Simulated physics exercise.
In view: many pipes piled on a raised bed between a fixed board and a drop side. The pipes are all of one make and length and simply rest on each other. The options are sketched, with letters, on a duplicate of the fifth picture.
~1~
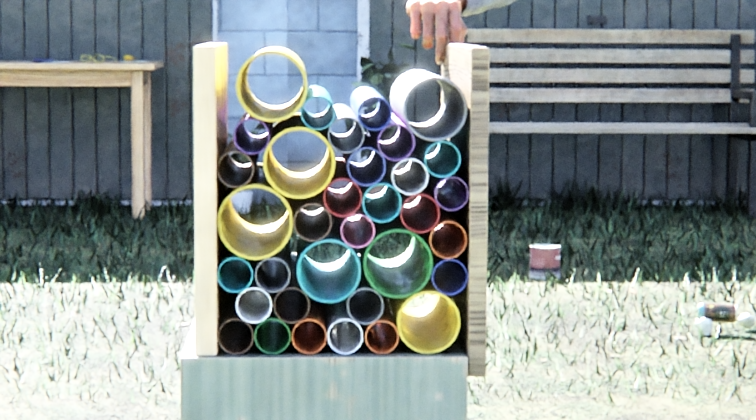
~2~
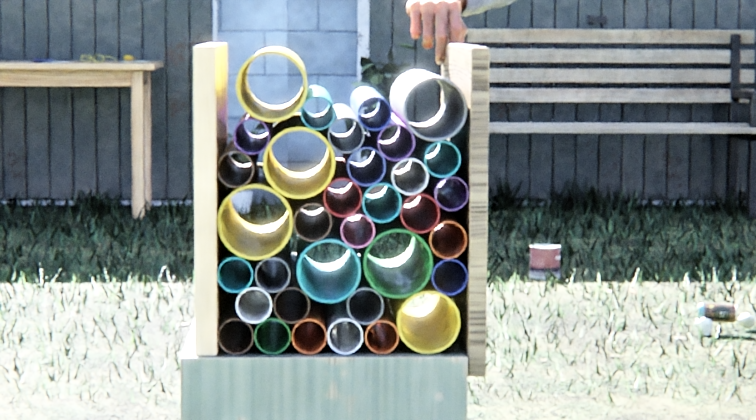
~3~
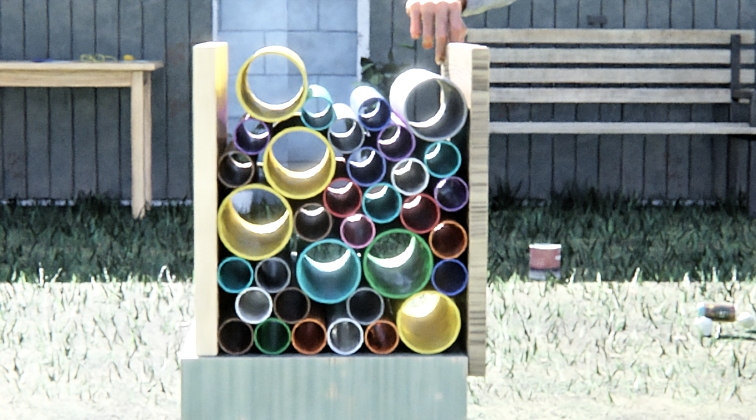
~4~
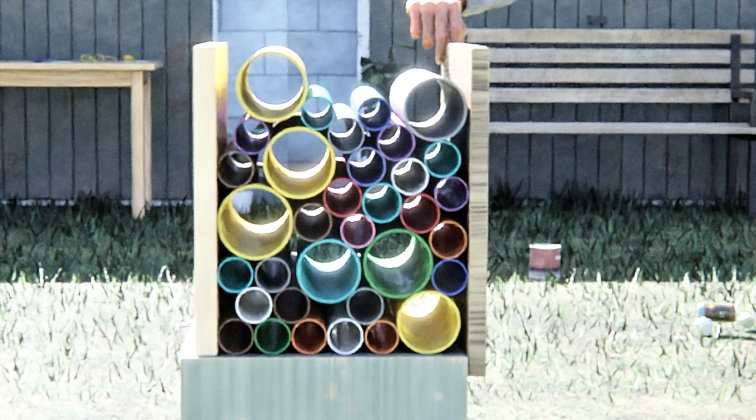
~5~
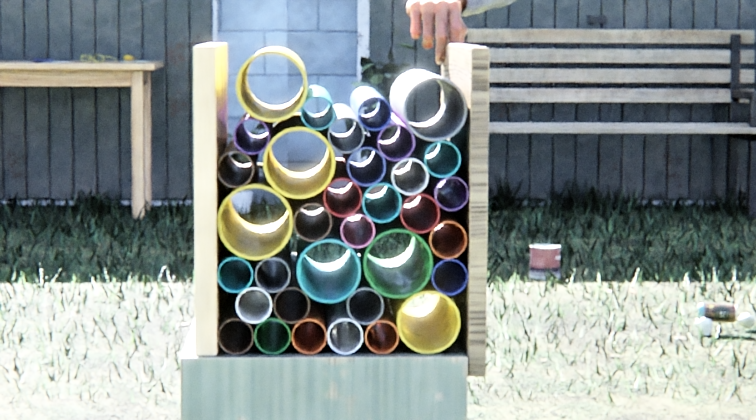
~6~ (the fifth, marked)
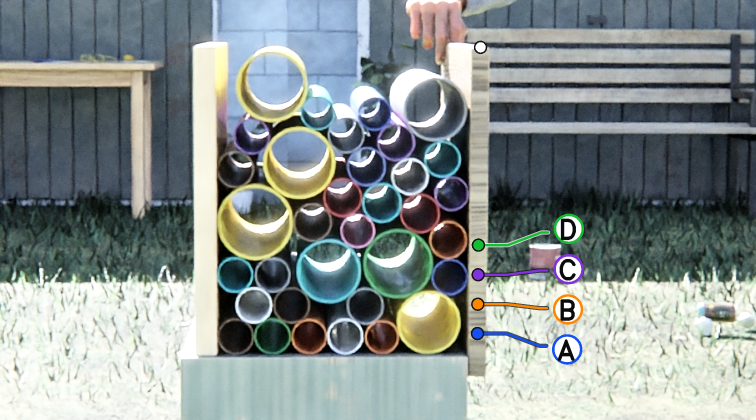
On a grassy yard, colourful pipes of different sizes sat stacked between two wooden side boards, with a bench behind, while a hand rested at the top of the right board and nothing visibly moved.
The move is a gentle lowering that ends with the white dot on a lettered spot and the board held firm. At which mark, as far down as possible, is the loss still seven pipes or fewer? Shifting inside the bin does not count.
The lowest mark that will do is D.
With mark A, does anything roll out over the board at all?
Yes, at A.
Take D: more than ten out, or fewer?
It loses fewer than ten.
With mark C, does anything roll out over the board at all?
Yes, at C.
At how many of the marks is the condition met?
One of the four.
On the marked copy, A at (478, 334); B at (478, 304); C at (478, 275); D at (479, 245); the white dot at (481, 47).
Following D. Soon after the start, top of the board (470, 131).
Later, top of the board (469, 225).
In the end, top of the board (469, 244), three out over the board.
As for the rest, A more than seven out over the board; B more than seven out over the board; C more than seven out over the board.
